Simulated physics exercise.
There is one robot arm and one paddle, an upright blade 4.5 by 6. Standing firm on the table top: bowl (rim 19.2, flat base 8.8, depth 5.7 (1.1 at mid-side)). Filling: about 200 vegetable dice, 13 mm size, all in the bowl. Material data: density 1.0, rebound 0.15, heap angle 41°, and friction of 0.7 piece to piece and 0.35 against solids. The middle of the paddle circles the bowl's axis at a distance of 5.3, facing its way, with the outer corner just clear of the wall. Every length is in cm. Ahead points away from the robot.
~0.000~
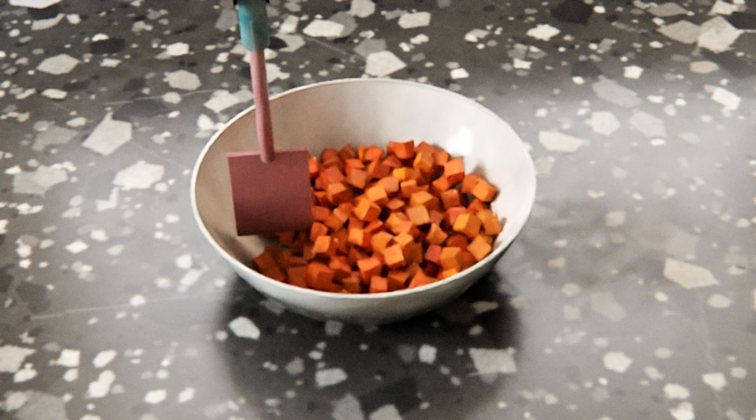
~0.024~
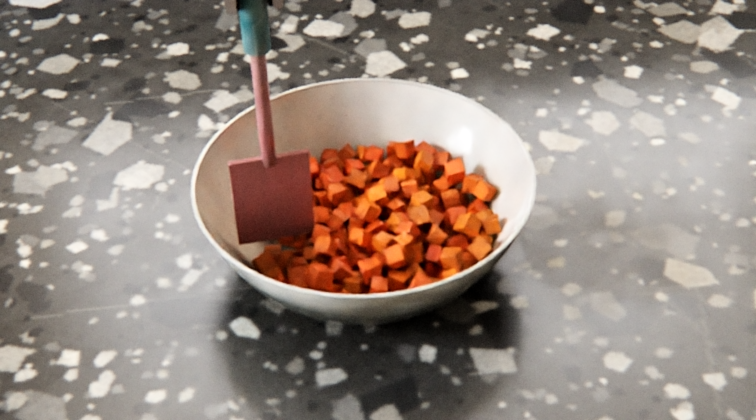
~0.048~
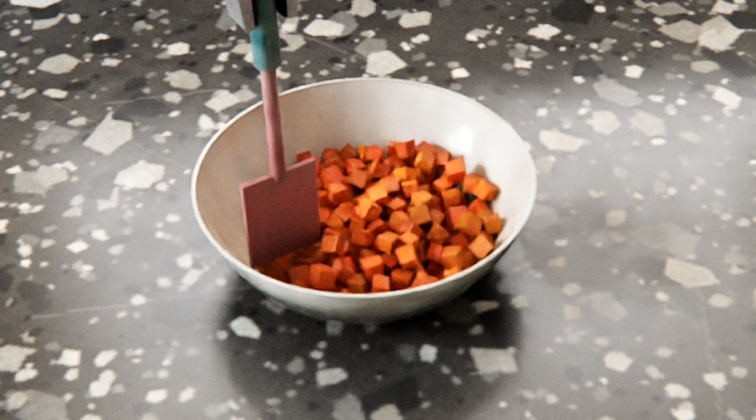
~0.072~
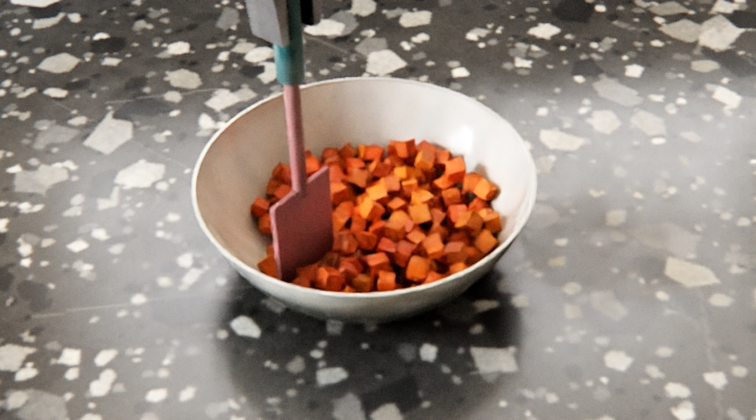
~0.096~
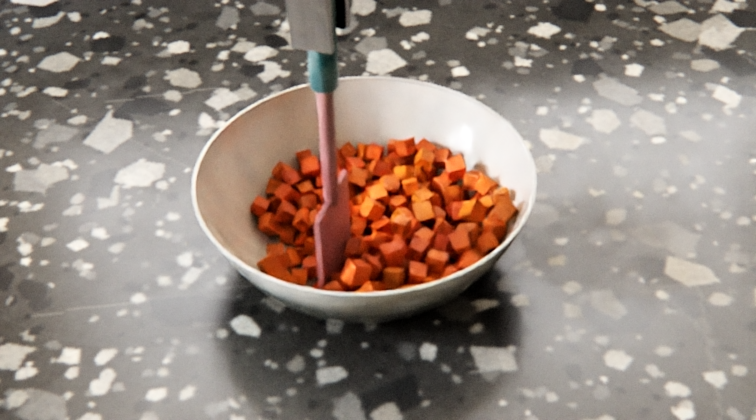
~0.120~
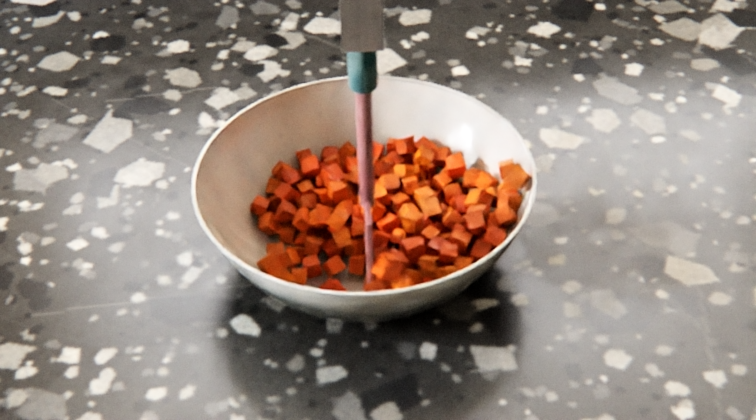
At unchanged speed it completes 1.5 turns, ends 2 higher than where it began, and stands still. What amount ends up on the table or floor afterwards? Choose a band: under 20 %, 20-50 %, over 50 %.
Band: 20-50 %.
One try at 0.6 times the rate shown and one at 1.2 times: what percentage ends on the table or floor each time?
Roughly 10 and 30 per cent.
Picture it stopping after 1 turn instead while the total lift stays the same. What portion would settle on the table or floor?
Then some 20 per cent.
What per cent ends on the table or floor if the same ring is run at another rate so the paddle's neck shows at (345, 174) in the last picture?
About 25 %.
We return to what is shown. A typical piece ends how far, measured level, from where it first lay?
Something near 10 cm, measured level.
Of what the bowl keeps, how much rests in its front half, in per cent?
Some 55 per cent.
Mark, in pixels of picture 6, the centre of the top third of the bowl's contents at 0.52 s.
Roughly pixel (373, 279).
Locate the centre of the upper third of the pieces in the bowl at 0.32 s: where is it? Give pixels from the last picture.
The top third is centred near (331, 131) in the last picture.
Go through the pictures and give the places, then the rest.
In the first picture, the paddle neck at (265, 130), 0° round; upper third of the load around (388, 219), from x 260 to 490, top at y 150; 201 in the bowl.
In the second picture, the paddle neck at (266, 135), 6° round; upper third of the load around (389, 219), from x 260 to 490, top at y 150.
In the third picture, the paddle neck at (276, 151), 24° round; upper third of the load around (388, 220), from x 260 to 490, top at y 150.
In the fourth picture, the paddle neck at (298, 165), 45° round; upper third of the load around (395, 220), from x 260 to 495, top at y 150.
In the fifth picture, the paddle neck at (330, 173), 66° round; upper third of the load around (412, 229), from x 260 to 505, top at y 145.
In the sixth picture, the paddle neck at (366, 174), 86° round; upper third of the load around (429, 224), from x 260 to 520, top at y 145; 201 in the bowl.
After 0.32 s, 261° round, highest piece 9 above the table; 166 in the bowl, 11 on the table or floor, 24 in flight or on the tool.
After 0.52 s, 75° round, highest piece 7 above the table; 140 in the bowl, 51 on the table or floor, 10 in flight or on the tool.
After 0.82 s, 180° round, highest piece 6 above the table; 132 in the bowl, 69 on the table or floor.
After 1.52 s, 180° round, highest piece 4 above the table; 132 in the bowl, 69 on the table or floor.
In the end, 132 in the bowl, 69 on the table or floor. That is 34 % on the table or floor.
